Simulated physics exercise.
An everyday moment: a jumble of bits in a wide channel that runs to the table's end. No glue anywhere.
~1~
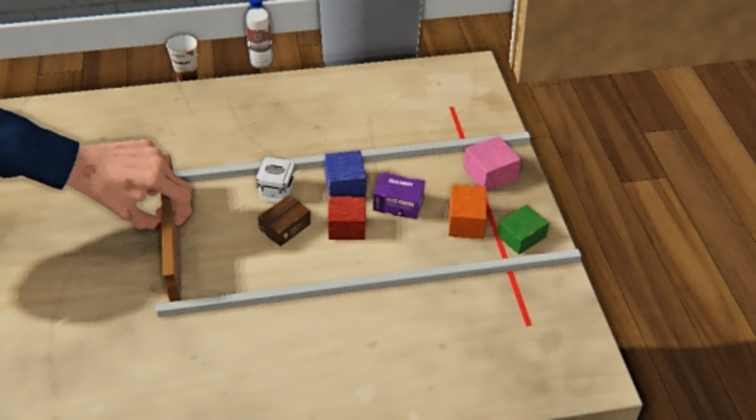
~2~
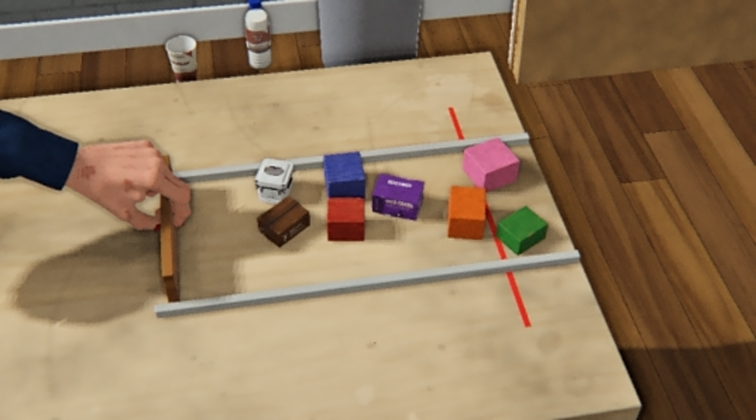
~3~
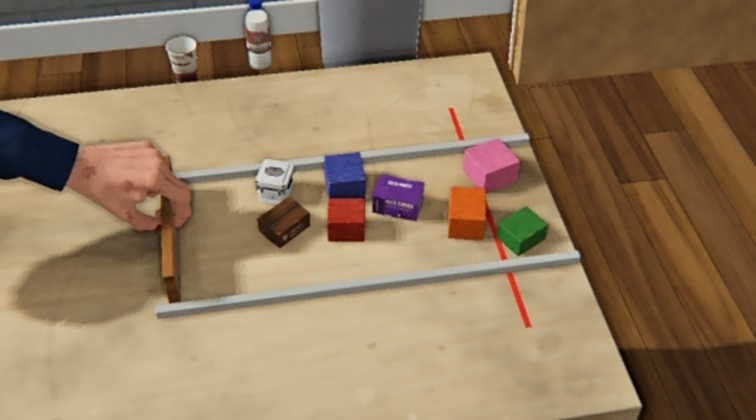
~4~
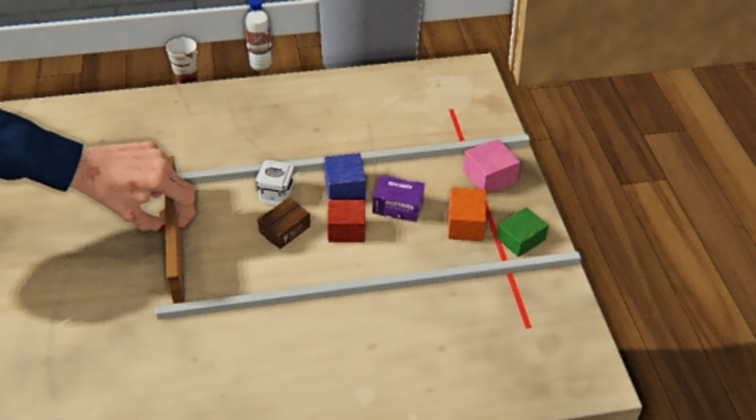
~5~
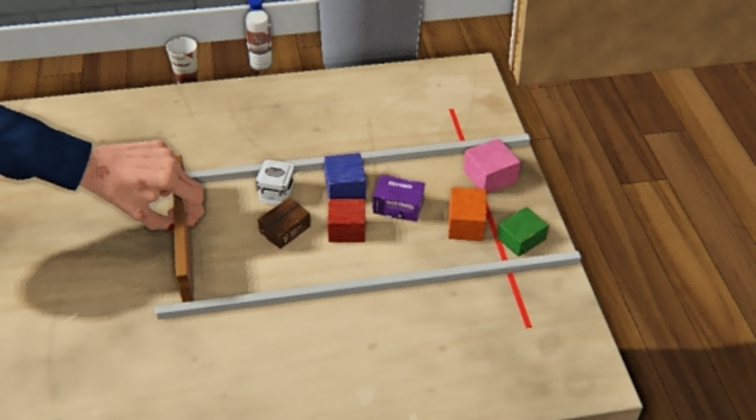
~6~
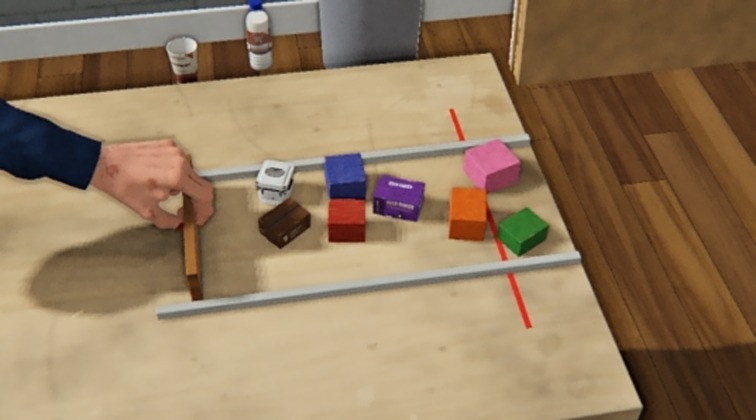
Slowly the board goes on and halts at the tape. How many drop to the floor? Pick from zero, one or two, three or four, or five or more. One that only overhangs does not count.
Outcome: The number that fall off is one or two.
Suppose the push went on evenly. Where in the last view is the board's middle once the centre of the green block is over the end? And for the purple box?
Its middle is around (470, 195) and around (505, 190).
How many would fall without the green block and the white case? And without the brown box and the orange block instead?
First 0, then 1.
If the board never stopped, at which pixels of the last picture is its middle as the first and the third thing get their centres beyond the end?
Its middle is around (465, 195) and later (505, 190).
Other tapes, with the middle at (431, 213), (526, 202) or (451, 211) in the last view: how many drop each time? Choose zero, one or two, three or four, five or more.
In that order: None; more than four; no fall at all.
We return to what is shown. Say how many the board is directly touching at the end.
In contact: 3.
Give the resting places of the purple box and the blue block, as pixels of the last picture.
The purple box at (529, 183), the blue block at (518, 151).
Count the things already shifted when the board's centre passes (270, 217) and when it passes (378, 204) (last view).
2 and 6.
A little later, none off yet; green block at rest near (523, 232); pink block at rest near (491, 167); orange block at rest near (468, 214).
Next, none off yet; green block at rest near (523, 232); pink block at rest near (491, 167); orange block moving near (477, 217).
Later still, none off yet; green block shifted about its own width near (547, 234); pink block shifted about its own width near (523, 166); orange block shifted about its own width near (514, 221).
When it is over, the number that fall off is one or two; down, pink block and green block.
